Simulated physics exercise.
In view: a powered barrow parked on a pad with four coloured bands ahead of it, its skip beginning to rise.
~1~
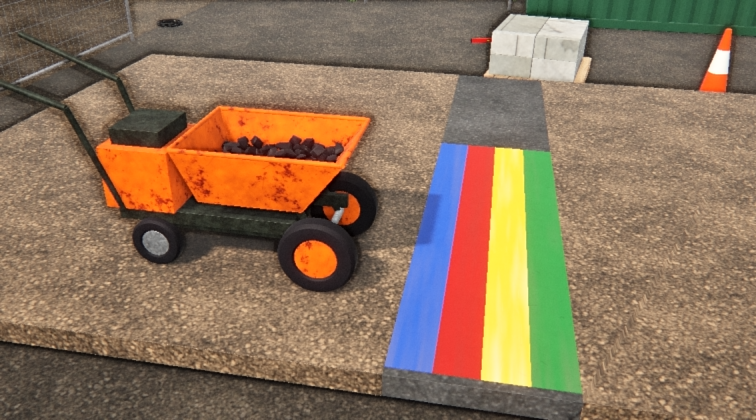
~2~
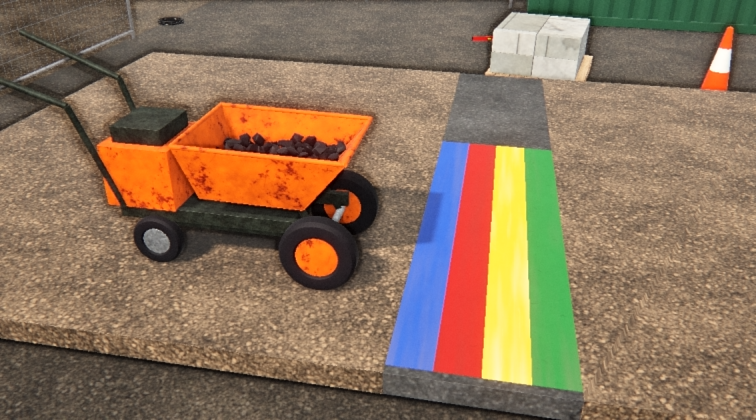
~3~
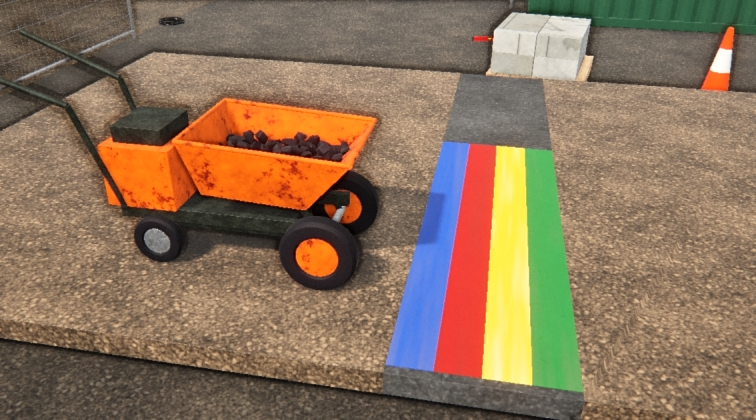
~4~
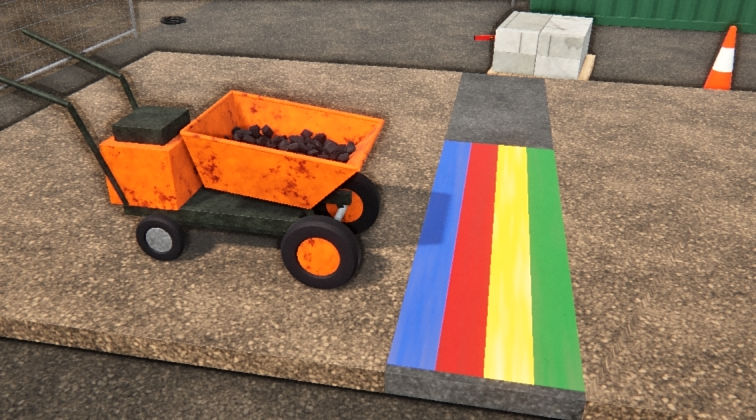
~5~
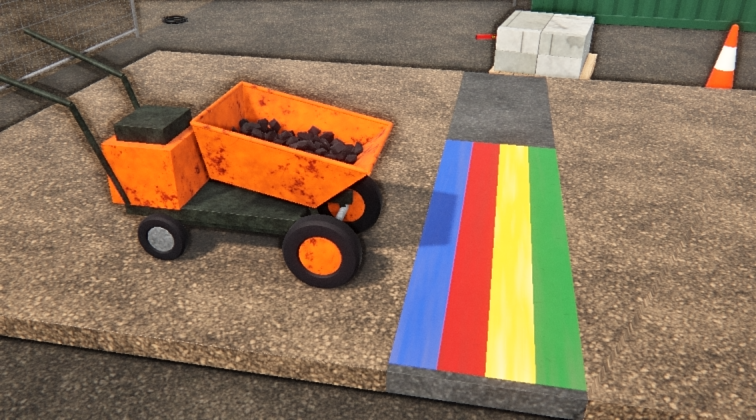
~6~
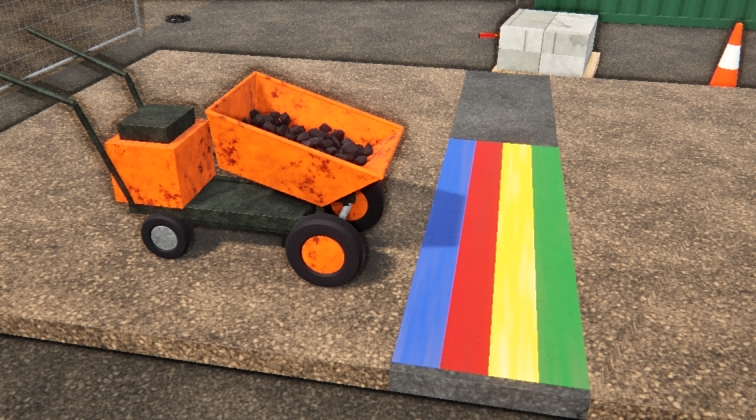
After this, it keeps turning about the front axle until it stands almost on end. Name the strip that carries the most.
Most lies over the red band.
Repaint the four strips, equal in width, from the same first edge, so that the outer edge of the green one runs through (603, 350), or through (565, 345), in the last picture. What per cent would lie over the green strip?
First some 0, then 10 per cent.
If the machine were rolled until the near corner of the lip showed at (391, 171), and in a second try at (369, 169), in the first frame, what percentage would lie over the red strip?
The first gives 20 %, the second 40 %.
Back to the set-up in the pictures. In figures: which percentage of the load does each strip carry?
Blue strip: 25 %, red strip: 40 %, yellow strip: 20 %, green strip: 5 %.
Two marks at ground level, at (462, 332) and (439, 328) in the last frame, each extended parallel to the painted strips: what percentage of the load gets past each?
The first gives 50 %, the second 70 %.
Soon, skip tipped steeply; all in the skip.
A while on, skip tipped right over; most in the skip; a small part over the blue strip; a small part over the red strip; a stray few over the yellow strip.
Towards the end, skip tipped right over; a small part in the skip; about a quarter over the blue strip; about a third over the red strip; about a quarter over the yellow strip; a small part over the green strip; a stray few off the paint.
Finally, skip tipped right over; a small part in the skip; about a quarter over the blue strip; about a third over the red strip; about a quarter over the yellow strip; a small part over the green strip; a stray few off the paint.
